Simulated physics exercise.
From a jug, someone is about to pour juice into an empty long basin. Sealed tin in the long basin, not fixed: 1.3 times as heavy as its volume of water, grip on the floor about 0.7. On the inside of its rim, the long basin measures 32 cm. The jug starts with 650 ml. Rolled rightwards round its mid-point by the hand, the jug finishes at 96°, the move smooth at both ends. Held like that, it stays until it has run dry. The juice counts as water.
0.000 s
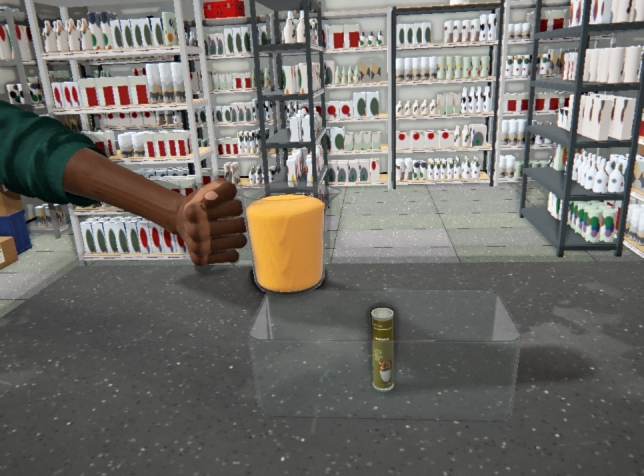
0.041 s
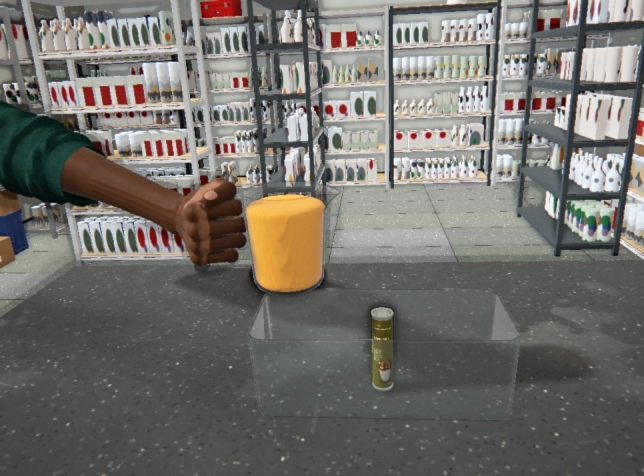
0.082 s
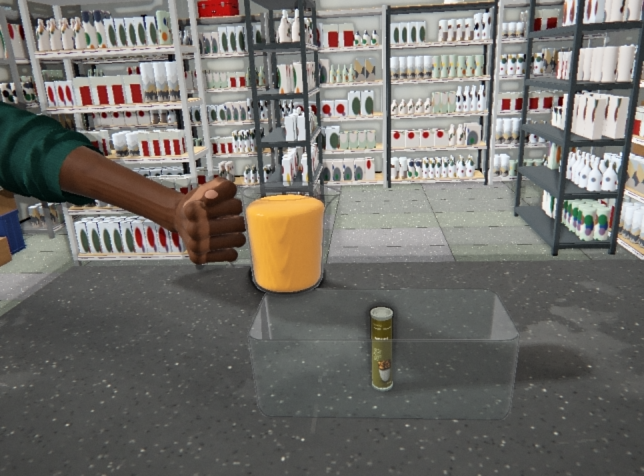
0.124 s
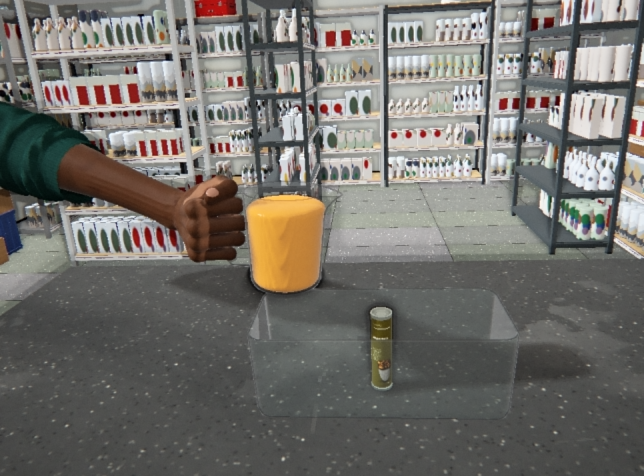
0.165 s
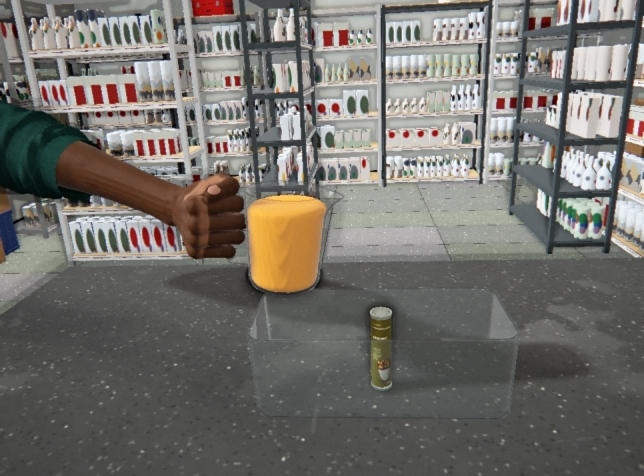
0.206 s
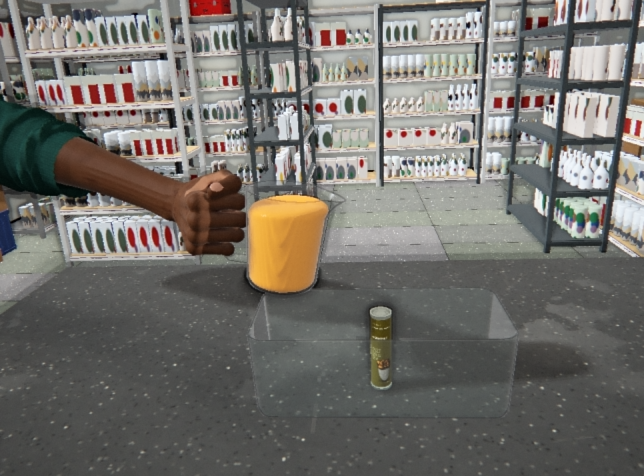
A hand beside a jug of orange juice tilts it slightly right above a clear basin.
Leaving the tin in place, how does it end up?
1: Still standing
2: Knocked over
2.
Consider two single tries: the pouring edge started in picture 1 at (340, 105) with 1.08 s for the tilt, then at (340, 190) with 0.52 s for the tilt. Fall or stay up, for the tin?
In the first try it remains standing; in the second it comes down.
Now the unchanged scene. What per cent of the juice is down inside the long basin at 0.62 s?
Some 4 per cent.
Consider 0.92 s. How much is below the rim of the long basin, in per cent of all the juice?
Around 46 per cent of the whole.
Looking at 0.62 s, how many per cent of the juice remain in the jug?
About 84 percent.
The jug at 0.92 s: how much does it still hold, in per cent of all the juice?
Around 38 percent of it.
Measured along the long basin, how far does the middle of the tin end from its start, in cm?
All told, the tin's centre has moved close to 7.5 cm.
After 0.62 s the tilt is 59° and 85 per cent is still to pour; the tin stands where it began.
After 0.92 s the tilt is 91° and 39 per cent is still to pour; the tin stands where it began.
After 1.24 s the tilt is 96° and 7 per cent is still to pour; the tin leans 32°.
After 1.58 s the tilt is 96° and 1 per cent is still to pour; the tin lies on its side.
In the end the tin lies on its side.
